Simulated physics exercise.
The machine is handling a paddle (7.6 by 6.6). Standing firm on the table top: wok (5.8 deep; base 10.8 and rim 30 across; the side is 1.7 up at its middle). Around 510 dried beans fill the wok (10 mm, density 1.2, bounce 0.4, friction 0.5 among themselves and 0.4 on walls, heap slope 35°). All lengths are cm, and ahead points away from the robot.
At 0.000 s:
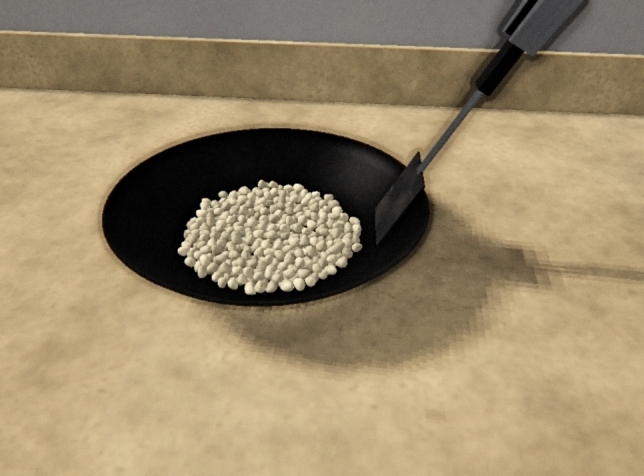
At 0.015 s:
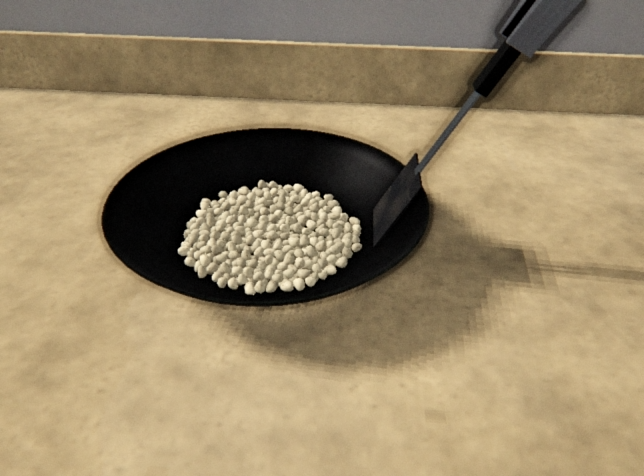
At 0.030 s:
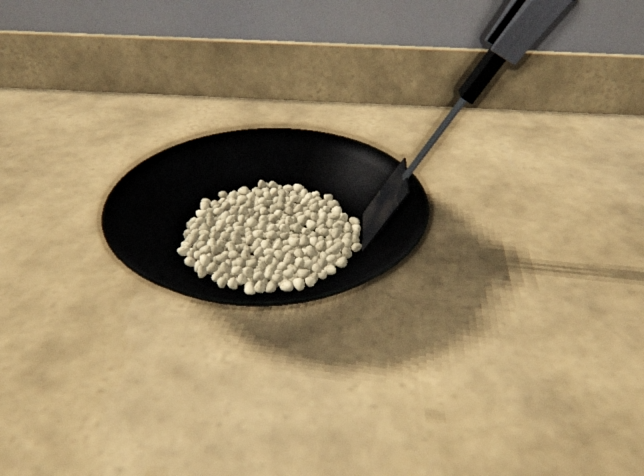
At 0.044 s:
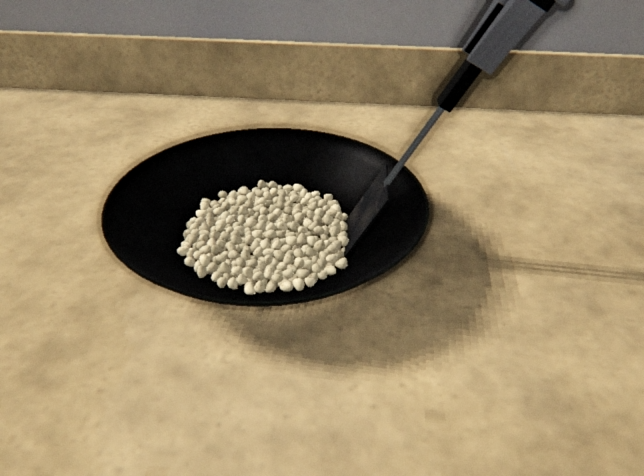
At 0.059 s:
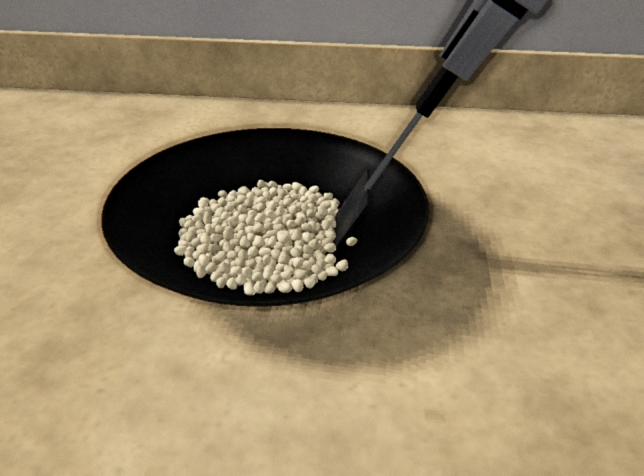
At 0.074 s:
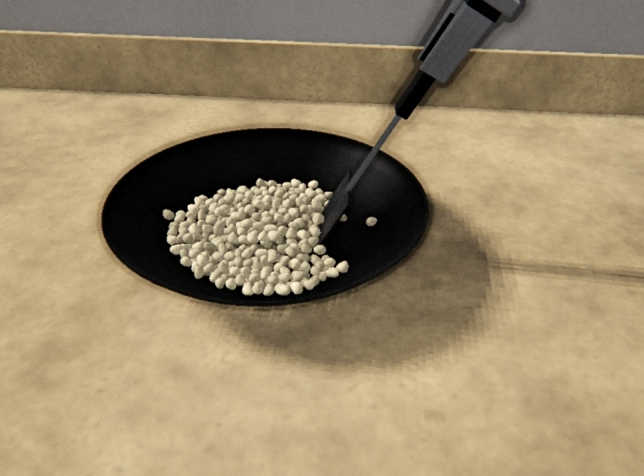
A tan, mottled table top with a low matching ledge and a grey-blue wall behind is seen from above at an angle. A shallow black wok left of centre holds a heap of cream-white beans, with a dark paddle on a grey and black machine at its right. The paddle moves left into the beans, pushing some aside, while the camera and wok stay still.
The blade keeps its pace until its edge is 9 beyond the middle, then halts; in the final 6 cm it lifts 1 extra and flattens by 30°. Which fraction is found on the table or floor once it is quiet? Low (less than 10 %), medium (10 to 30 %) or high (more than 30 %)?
A medium share, 10 to 30 %, ends on the table or floor.
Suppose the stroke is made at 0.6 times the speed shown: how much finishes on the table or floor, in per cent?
Some 5 per cent.
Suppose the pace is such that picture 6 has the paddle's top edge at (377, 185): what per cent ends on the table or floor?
About 5 per cent.
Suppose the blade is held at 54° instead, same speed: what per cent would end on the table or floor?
It would be near 15 per cent.
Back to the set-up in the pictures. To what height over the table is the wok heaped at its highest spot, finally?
About 6.0 cm.
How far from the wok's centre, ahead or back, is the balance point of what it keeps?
Some 4.5 cm ahead.
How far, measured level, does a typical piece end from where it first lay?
Roughly 5 cm.
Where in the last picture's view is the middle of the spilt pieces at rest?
Around (53, 229).
After 0.11 s, sloping 62°, highest piece 10 above the table; 513 in the wok.
After 0.15 s, sloping 54°, highest piece 14 above the table; 512 in the wok, 1 on the blade or in flight.
After 0.37 s, sloping 32°, highest piece 9 above the table; 412 in the wok, 81 on the table or floor, 20 on the blade or in flight.
After 1.42 s, sloping 32°, highest piece 6 above the table; 412 in the wok, 101 on the table or floor.
At rest, 412 in the wok, 101 on the table or floor. That is 20 % on the table or floor.
